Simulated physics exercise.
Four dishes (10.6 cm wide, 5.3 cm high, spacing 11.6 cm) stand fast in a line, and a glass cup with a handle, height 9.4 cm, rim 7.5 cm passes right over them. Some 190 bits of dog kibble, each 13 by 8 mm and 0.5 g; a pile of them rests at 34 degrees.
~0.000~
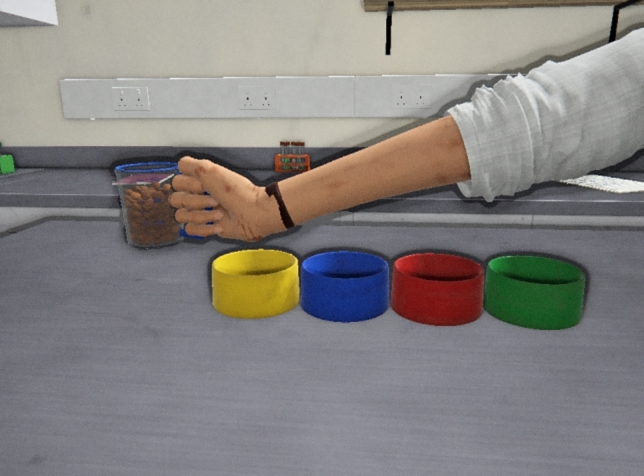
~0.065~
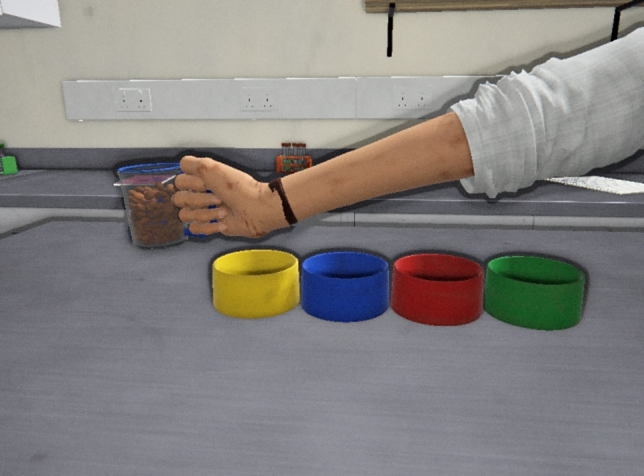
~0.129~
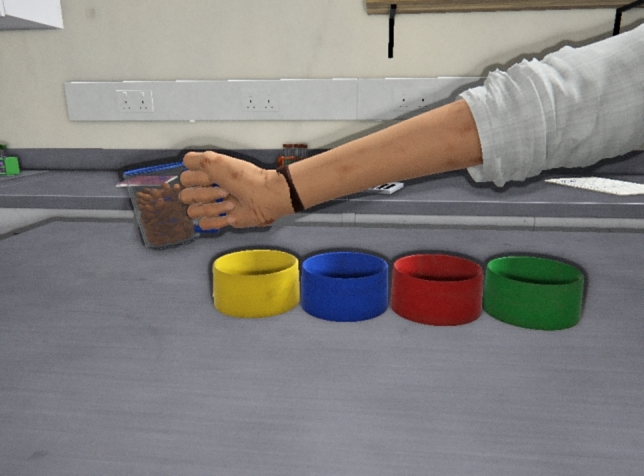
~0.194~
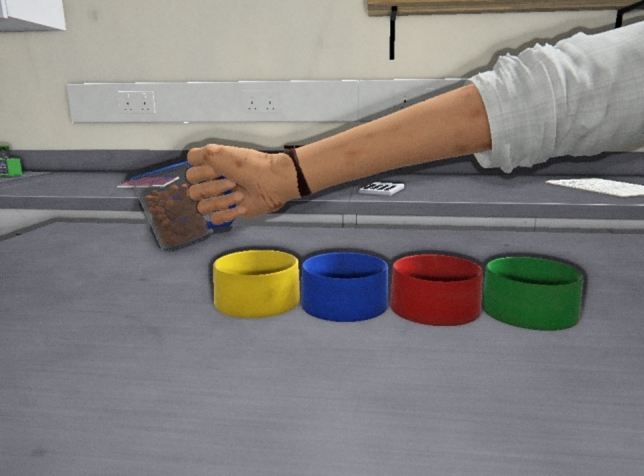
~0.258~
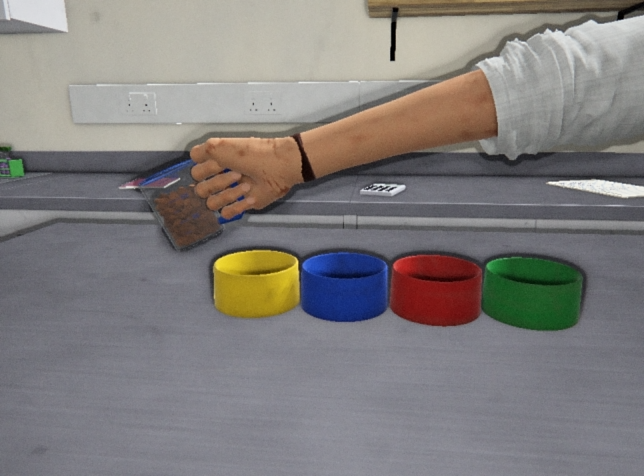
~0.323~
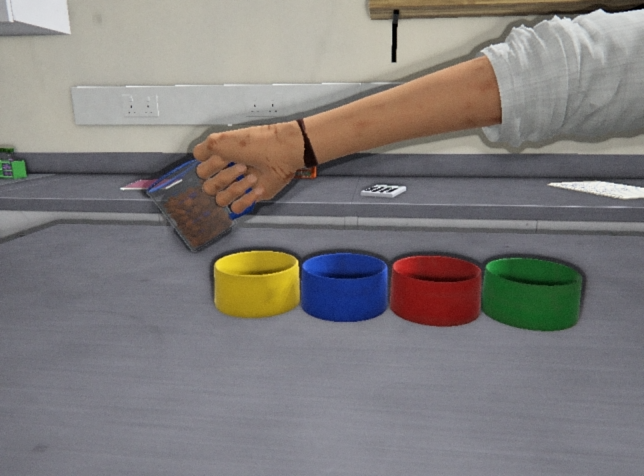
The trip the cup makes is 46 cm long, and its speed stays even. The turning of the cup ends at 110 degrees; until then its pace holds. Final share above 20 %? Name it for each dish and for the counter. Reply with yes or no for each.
Red: No, blue: Yes, green: No, yellow: Yes, counter: No.
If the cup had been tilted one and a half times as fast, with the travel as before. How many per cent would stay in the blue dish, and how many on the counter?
Then the blue dish would get 20 and the counter 20.
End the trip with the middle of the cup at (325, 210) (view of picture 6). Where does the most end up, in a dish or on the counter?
The biggest share ends at yellow.
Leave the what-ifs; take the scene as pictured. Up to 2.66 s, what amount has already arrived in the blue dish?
I'd put it at about 30 % by that time.
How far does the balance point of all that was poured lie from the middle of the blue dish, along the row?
It ends up around 2 cm from that dish's centre, over to the left.
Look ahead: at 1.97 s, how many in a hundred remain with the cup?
Roughly 20 per cent, give or take.
After 1.31 s, tilt 110 degrees; cup holds 50 %, yellow 40 %.
Then, at 1.97 s, tilt 110 degrees; cup holds 20 %, red 5 %, blue 30 %, yellow 40 %.
Then, at 2.66 s, tilt 110 degrees; cup holds 10 %, red 10 %, blue 30 %, yellow 40 %.
At rest (3.9 s), red 15 %, blue 30 %, green 5 %, yellow 40 %, counter 10 %.
